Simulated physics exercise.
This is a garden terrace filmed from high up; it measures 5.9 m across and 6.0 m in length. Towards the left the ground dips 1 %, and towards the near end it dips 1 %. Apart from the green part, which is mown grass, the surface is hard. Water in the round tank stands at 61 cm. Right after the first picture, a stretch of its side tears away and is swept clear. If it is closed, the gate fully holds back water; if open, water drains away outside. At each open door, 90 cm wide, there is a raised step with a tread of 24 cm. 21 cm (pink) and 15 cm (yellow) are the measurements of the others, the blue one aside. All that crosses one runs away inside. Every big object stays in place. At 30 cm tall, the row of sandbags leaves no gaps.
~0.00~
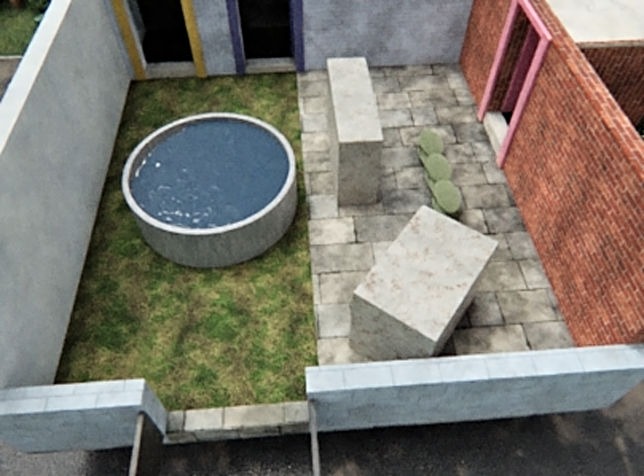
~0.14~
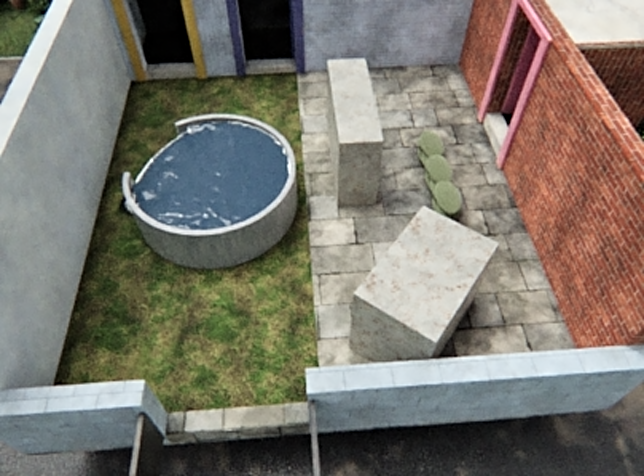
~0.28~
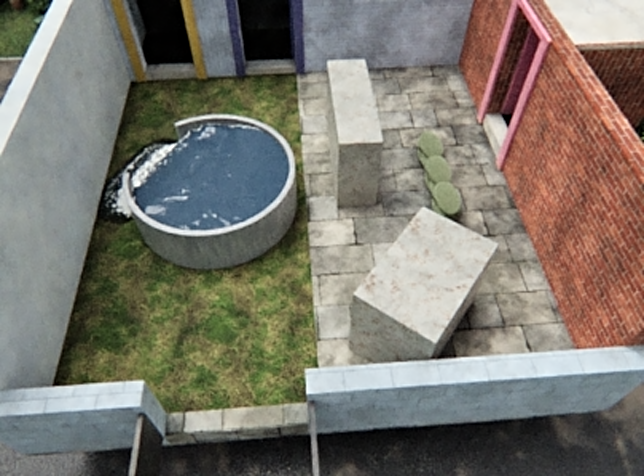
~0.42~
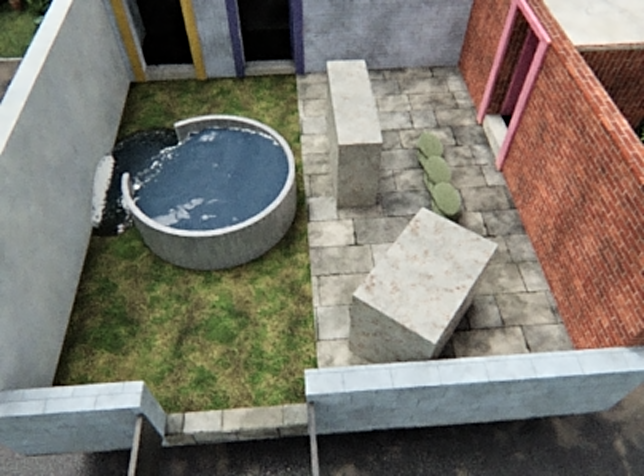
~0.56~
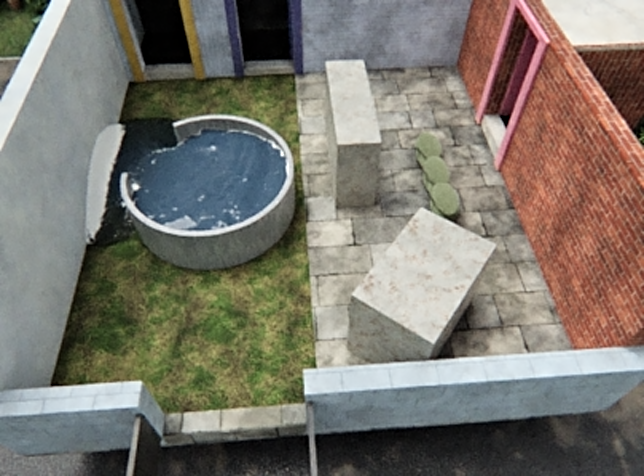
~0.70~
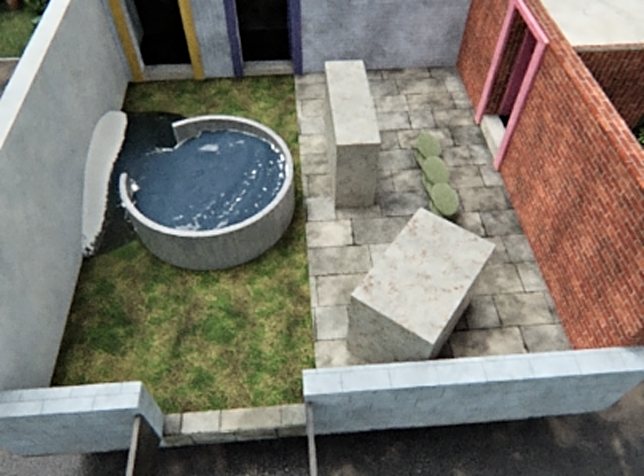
A round grey tank of blue water stands on the grass at the left of a walled garden terrace, seen from high above by a still camera. Paving on the right holds two pale blocks and a row of green sandbags, near a red brick wall with a pink doorway, with yellow and blue doorways behind. The tank's left side breaks open, and foaming water pours out, spreading darkly across the grass to the left wall.
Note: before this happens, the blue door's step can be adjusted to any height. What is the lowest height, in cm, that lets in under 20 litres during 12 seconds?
About 5 cm.
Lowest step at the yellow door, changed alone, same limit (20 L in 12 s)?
At the yellow door it takes roughly 27 centimetres.
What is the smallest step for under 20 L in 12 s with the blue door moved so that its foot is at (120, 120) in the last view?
Minimum: About 17 cm.
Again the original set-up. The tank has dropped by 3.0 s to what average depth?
Around 24 centimetres.
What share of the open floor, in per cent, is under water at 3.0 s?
Wet share: Near 40 %.
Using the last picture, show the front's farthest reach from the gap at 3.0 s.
Look about (341, 73) in the last picture.
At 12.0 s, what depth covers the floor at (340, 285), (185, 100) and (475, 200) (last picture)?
4, 6 and 4 cm, respectively.
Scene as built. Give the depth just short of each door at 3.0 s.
Pink door: 0 cm; yellow door: 26 cm; blue door: 10 cm.
After 1.4 s water covers 15 % of the floor, deepest (45 cm) near (115, 186); it has not reached the blue door.
After 3.0 s water covers 40 % of the floor, deepest (28 cm) near (127, 89); 10 cm at the blue door, 0 litres in over its 13 cm step.
After 12.0 s water covers 95 % of the floor, deepest (10 cm) near (445, 391); 5 cm at the blue door, 0 litres in over its 13 cm step.
At the blue door as built, the water arrived by 2.2 s and peaked near 10 cm at 2.8 s.
Run again over the same 12 s with other heights there, 27 litres in over 4.5 cm, 15 litres over 5.5 cm. The limit of 20 litres is kept from about 5 cm up.
